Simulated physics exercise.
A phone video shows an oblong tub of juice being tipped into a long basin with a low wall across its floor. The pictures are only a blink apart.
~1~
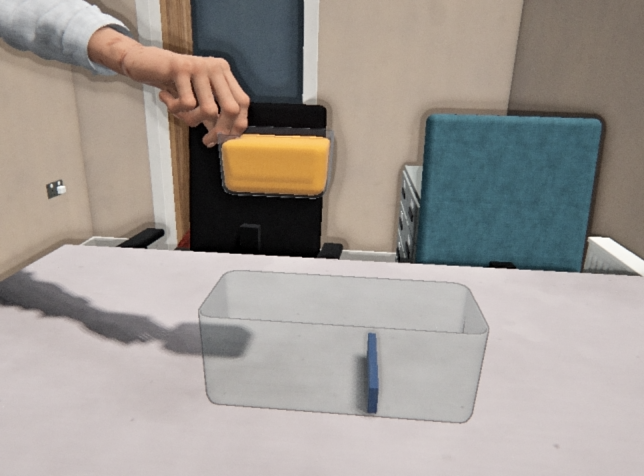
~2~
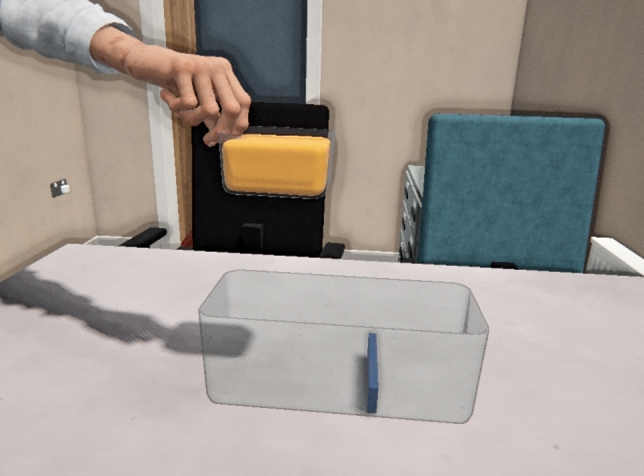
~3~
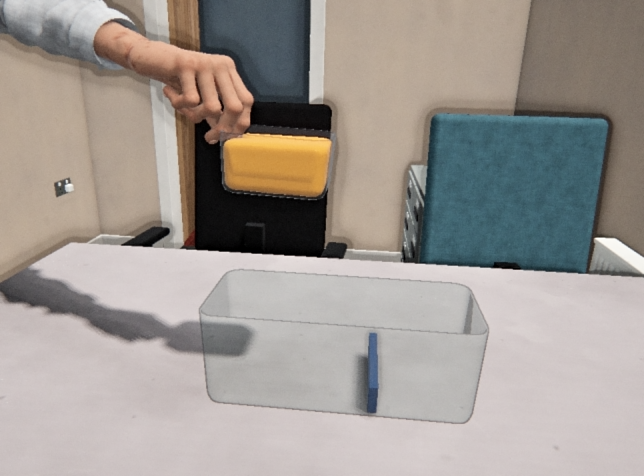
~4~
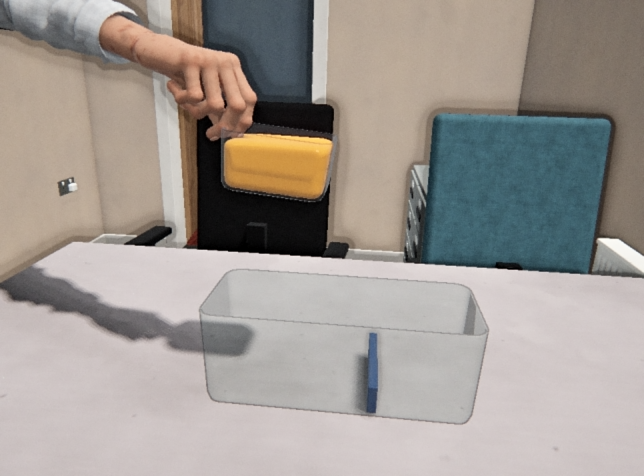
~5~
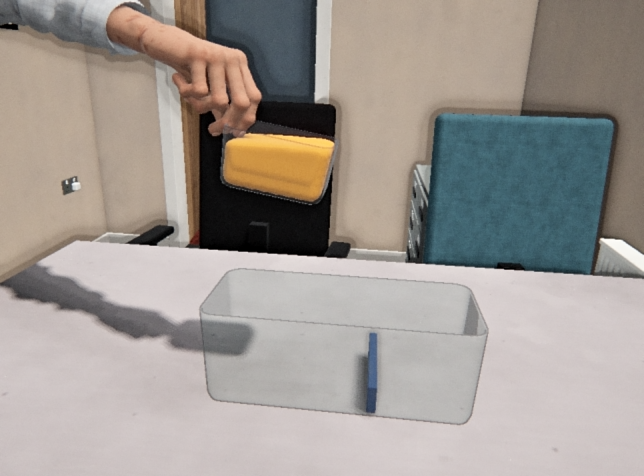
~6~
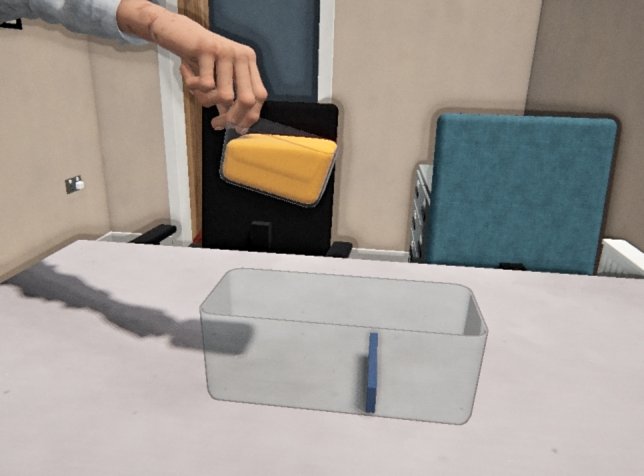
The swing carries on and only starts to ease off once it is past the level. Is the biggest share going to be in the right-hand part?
Yes.
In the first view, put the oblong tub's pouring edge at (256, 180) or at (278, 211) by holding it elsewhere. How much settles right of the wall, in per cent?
Close to 5 in a hundred, then close to 5 in a hundred.
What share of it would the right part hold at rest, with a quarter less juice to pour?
Roughly 55 in a hundred.
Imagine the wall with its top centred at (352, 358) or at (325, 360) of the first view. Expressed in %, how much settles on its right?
Roughly 75 % and 90 %.
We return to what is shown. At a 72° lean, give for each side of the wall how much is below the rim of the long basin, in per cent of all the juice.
Roughly 5 % on the left side and 15 % on the right side.
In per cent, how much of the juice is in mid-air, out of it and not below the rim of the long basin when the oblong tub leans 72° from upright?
40 per cent.
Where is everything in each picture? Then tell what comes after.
In the first picture, it leans 0°; its right rim is at (331, 136); the juice meets the walls at (230, 139) and (330, 143); the long basin's rim runs from (213, 292) to (478, 308); the wall's top is at (373, 359).
In the second picture, it leans 1°; its right rim is at (332, 137); the juice meets the walls at (231, 139) and (330, 143).
In the third picture, it leans 2°; its right rim is at (333, 139); the juice meets the walls at (232, 138) and (331, 144).
In the fourth picture, it leans 5°; its right rim is at (334, 142); the juice meets the walls at (233, 138) and (332, 144).
In the fifth picture, it leans 10°; its right rim is at (335, 146); the juice meets the walls at (235, 138) and (334, 145).
In the sixth picture, it leans 15°; its right rim is at (336, 151); the juice meets the walls at (236, 139) and (336, 147).
A moment on, the tilt is 72° and 39 per cent is still to pour, 3 is left of the wall and 16 right of it.
Next, the tilt is 105° and 6 per cent is still to pour, 17 is left of the wall and 68 right of it.
Then the tilt is 109° and 0 per cent is still to pour, 30 is left of the wall and 68 right of it.
Later the tilt is 109° and 0 per cent is still to pour, 31 is left of the wall and 68 right of it.
Finally, 31 per cent lies left of the wall, 68 right of it and 1 outside.
